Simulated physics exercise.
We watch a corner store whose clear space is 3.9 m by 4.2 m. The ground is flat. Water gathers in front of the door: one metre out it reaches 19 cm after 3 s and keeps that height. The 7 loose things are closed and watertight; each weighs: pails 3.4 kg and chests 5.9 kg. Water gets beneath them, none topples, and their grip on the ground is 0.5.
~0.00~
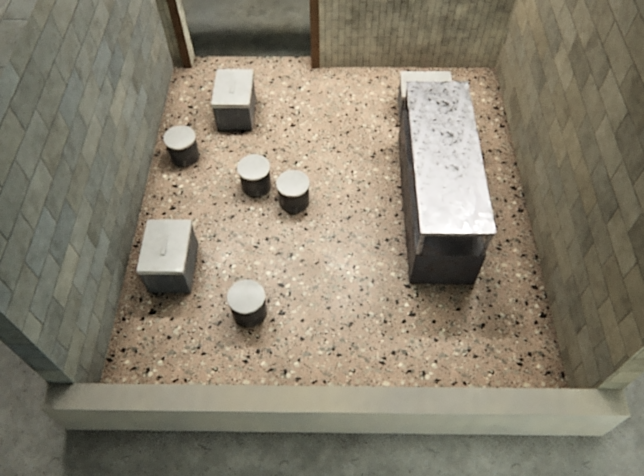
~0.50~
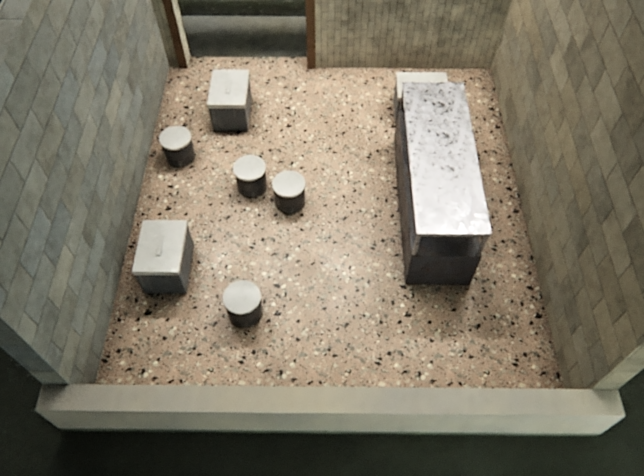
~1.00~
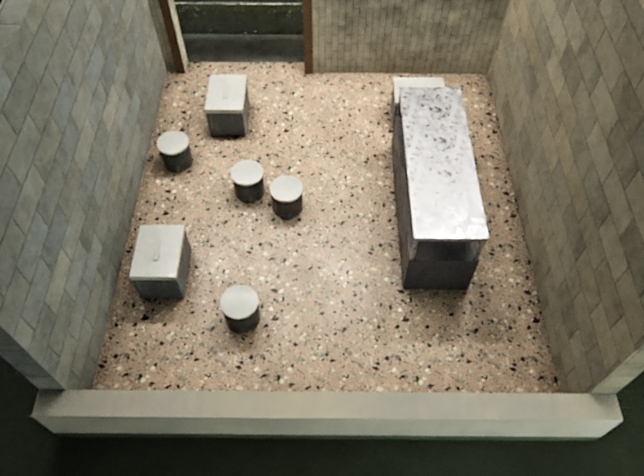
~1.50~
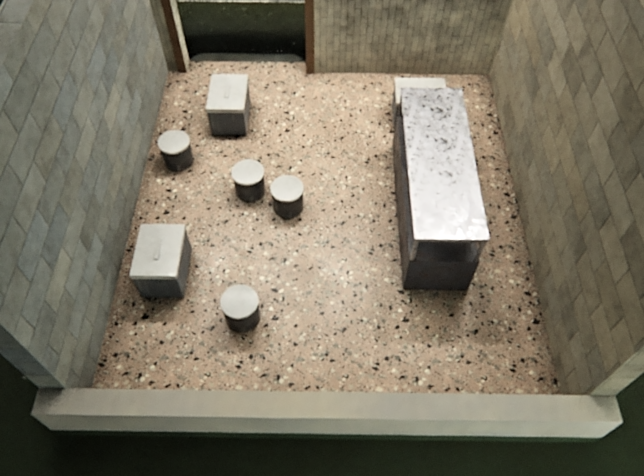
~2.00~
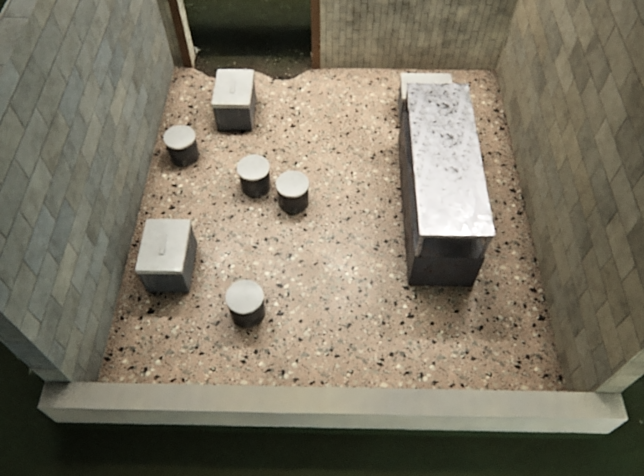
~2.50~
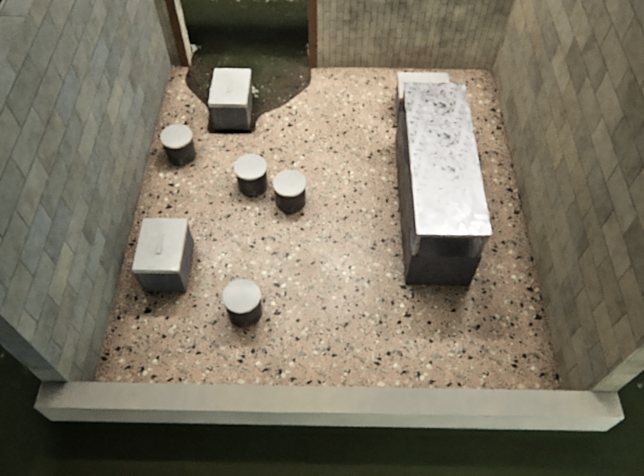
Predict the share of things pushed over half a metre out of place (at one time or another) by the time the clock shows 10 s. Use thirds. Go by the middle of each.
Share: Two thirds or more.
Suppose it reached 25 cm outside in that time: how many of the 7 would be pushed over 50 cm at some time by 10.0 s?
In that case 6 of them.
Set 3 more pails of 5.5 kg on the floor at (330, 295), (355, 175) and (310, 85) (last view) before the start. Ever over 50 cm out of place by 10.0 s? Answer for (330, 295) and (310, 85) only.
In that order: Past it, under.
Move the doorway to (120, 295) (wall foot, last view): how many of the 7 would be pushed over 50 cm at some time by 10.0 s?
In that case 3 of them.
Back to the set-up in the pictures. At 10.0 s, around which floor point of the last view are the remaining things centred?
At about (395, 263).
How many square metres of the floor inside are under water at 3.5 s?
Roughly 3.0 m2.
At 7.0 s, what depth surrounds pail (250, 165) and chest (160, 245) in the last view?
About 13 and 13 cm.
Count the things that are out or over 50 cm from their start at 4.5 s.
4 of them.
After 3.5 s 1 of 7 are over 50 cm from their spots; 0 afloat.
After 4.5 s 4 of 7 are over 50 cm from their spots; 2 afloat.
After 7.0 s 6 of 7 are over 50 cm from their spots; 6 afloat.
After 10.0 s 6 of 7 are over 50 cm from their spots, and 6 have been at some point; 6 afloat.
